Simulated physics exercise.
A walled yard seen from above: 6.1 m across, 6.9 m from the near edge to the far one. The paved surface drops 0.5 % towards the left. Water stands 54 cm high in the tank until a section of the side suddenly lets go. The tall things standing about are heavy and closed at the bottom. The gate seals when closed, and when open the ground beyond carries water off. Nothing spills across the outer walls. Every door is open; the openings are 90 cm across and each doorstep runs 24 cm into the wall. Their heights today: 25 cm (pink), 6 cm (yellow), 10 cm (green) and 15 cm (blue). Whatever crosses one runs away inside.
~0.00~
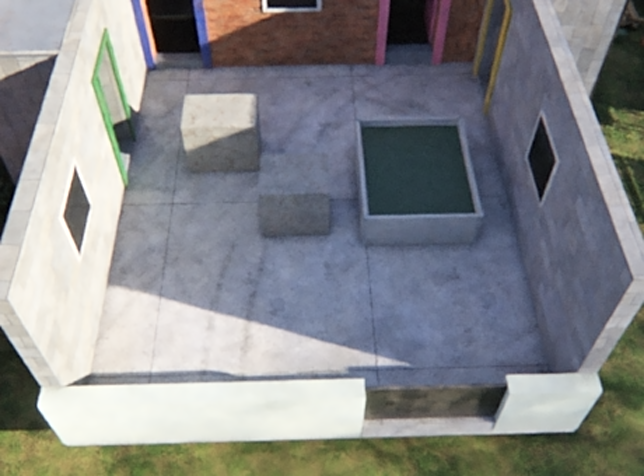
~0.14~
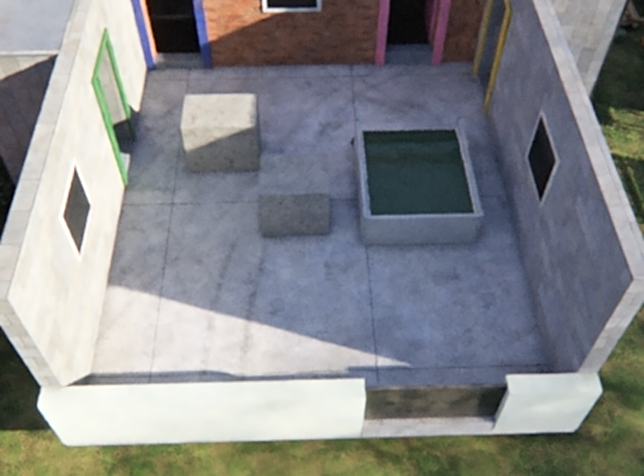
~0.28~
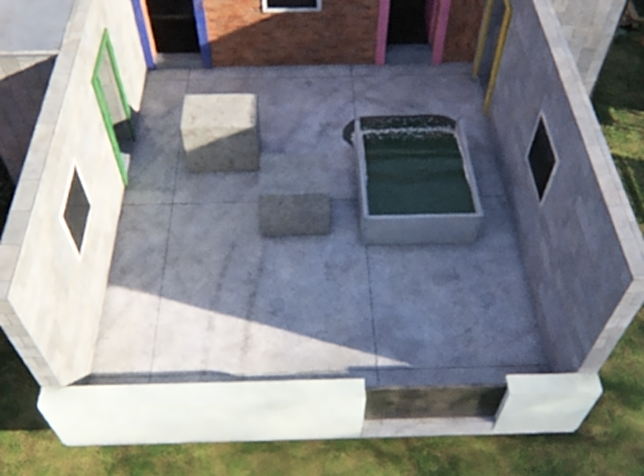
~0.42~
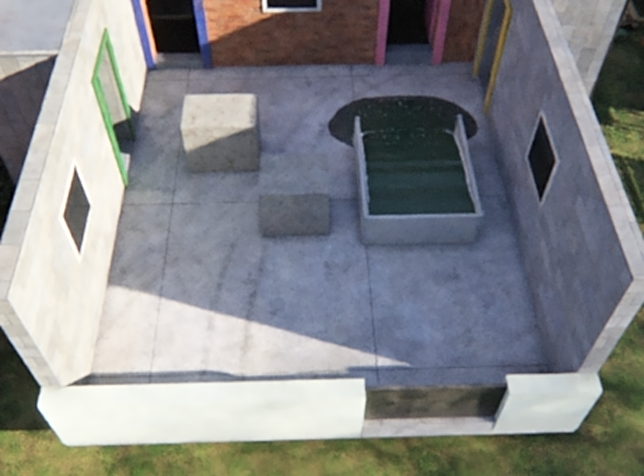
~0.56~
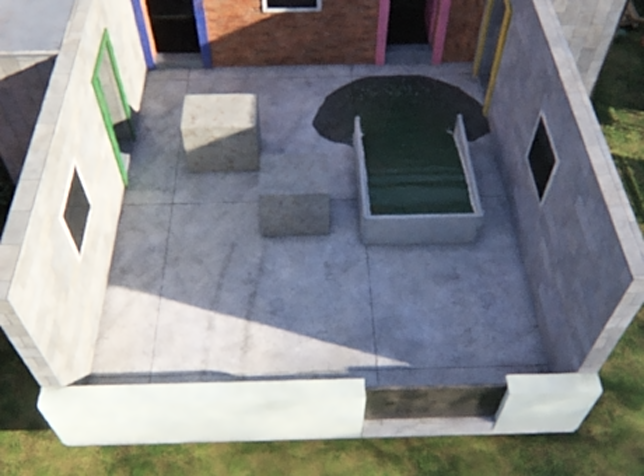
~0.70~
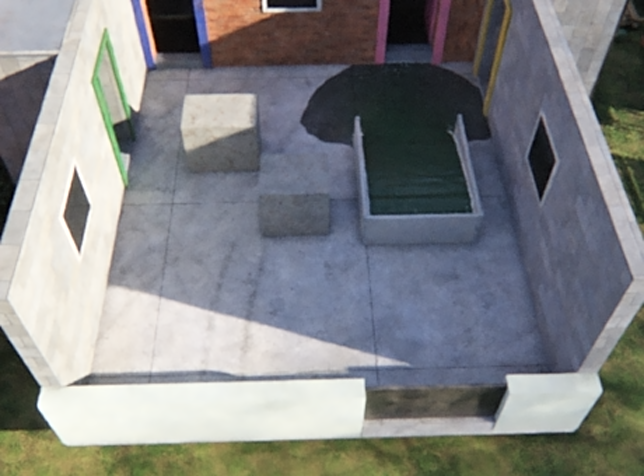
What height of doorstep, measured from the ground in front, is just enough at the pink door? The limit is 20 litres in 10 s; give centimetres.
About 26 cm.
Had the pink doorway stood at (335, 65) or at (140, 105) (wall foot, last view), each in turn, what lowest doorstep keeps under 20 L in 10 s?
About 19 and 13.0 cm.
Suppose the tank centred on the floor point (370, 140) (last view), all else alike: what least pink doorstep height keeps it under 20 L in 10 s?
Then roughly 27 cm.
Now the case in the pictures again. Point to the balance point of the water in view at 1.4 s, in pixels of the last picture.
At about (402, 144).
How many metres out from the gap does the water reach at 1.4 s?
About 3.2 m.
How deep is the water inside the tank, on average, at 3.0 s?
Roughly 13 cm on average.
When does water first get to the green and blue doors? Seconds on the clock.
Arrival: Green 3.4 s, blue 2.2 s.
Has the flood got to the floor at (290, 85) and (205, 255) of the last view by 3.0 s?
In that order: Wet, not reached.
After 1.4 s water covers 20 % of the floor, deepest (34 cm) near (466, 63); 31 cm at the pink door, 4 litres in over its 25 cm doorstep.
After 3.0 s water covers 30 % of the floor, deepest (26 cm) near (466, 63); 22 cm at the pink door, 25 litres in over its 25 cm doorstep.
After 10.0 s water covers 85 % of the floor, deepest (8 cm) near (141, 103); 3 cm at the pink door, 26 litres in over its 25 cm doorstep.
At the pink door as built, the water arrived by 0.7 s and peaked near 32 cm at 2.0 s.
With a doorstep of 21.5 cm, 57 litres would have come in within the 10 s; with 29 cm, 6 litres. So under 20 litres takes about 26 cm.
